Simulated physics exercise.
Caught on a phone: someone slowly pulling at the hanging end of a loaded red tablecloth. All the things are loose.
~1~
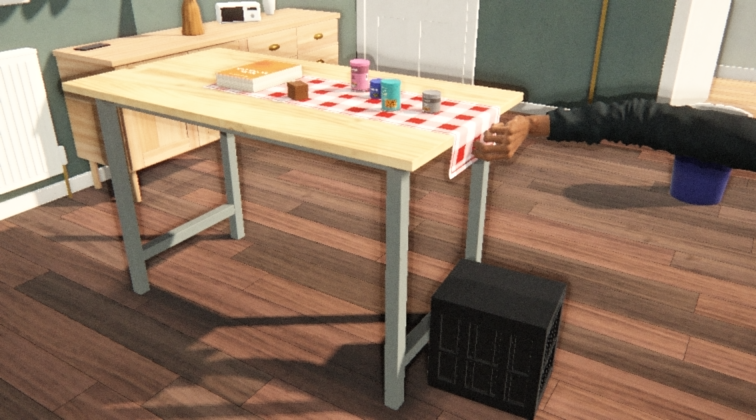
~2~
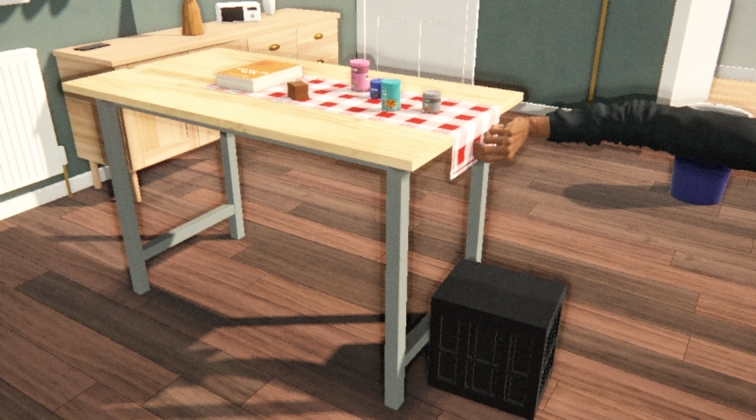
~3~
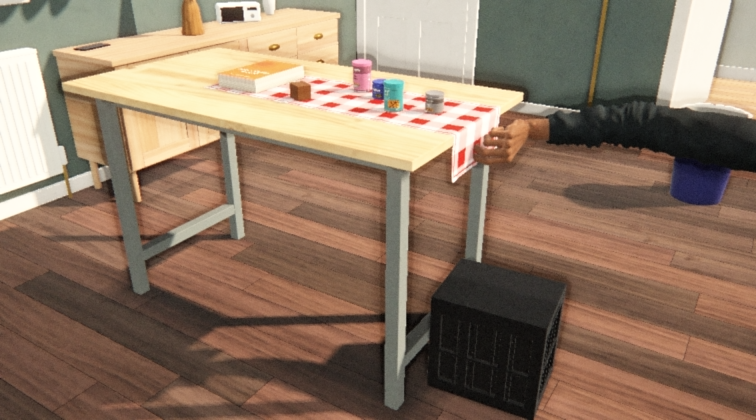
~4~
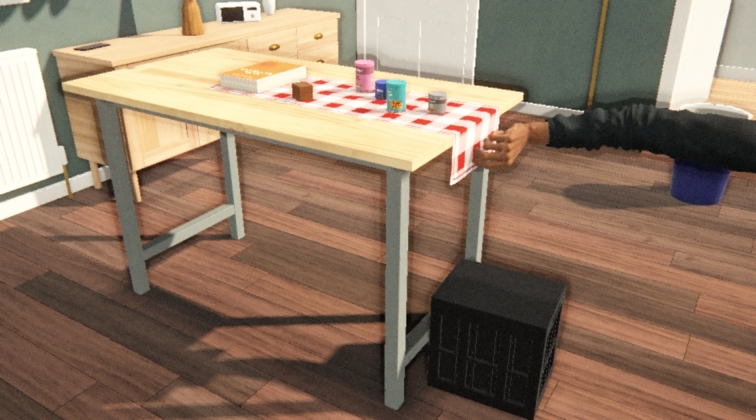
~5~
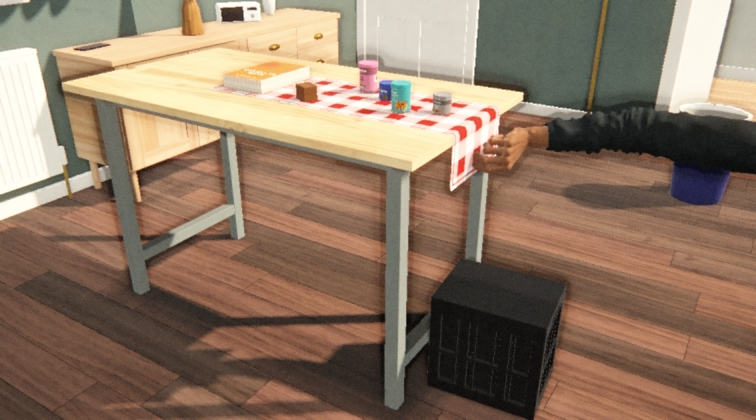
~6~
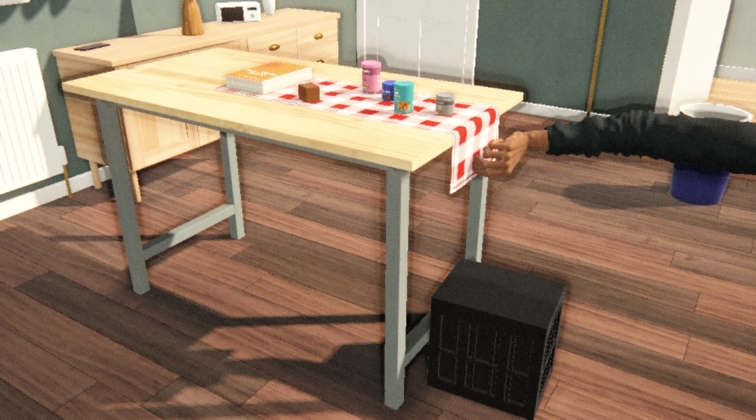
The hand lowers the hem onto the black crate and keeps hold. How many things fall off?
Over the edge go three.
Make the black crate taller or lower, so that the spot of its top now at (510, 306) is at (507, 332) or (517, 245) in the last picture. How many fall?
In that case 4 and 1.
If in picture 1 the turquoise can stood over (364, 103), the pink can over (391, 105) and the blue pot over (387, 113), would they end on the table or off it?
The turquoise can falls; the pink can goes over; the blue pot is carried off.
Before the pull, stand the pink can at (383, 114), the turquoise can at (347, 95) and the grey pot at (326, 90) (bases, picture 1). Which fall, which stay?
The pink can goes over; the turquoise can stays on; the grey pot stays on.
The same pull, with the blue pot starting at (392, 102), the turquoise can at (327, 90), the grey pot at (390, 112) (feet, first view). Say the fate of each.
The blue pot falls, the turquoise can does not fall, the grey pot falls.
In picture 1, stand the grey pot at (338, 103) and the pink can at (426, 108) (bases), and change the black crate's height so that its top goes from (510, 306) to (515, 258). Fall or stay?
The grey pot holds on, the pink can tumbles off.
A little later, hem near (472, 242); grey pot gone.
Next, hem on the crate; grey pot, turquoise can and blue pot gone.
When it is over, hem on the crate; grey pot, turquoise can and blue pot gone. The table loses three.
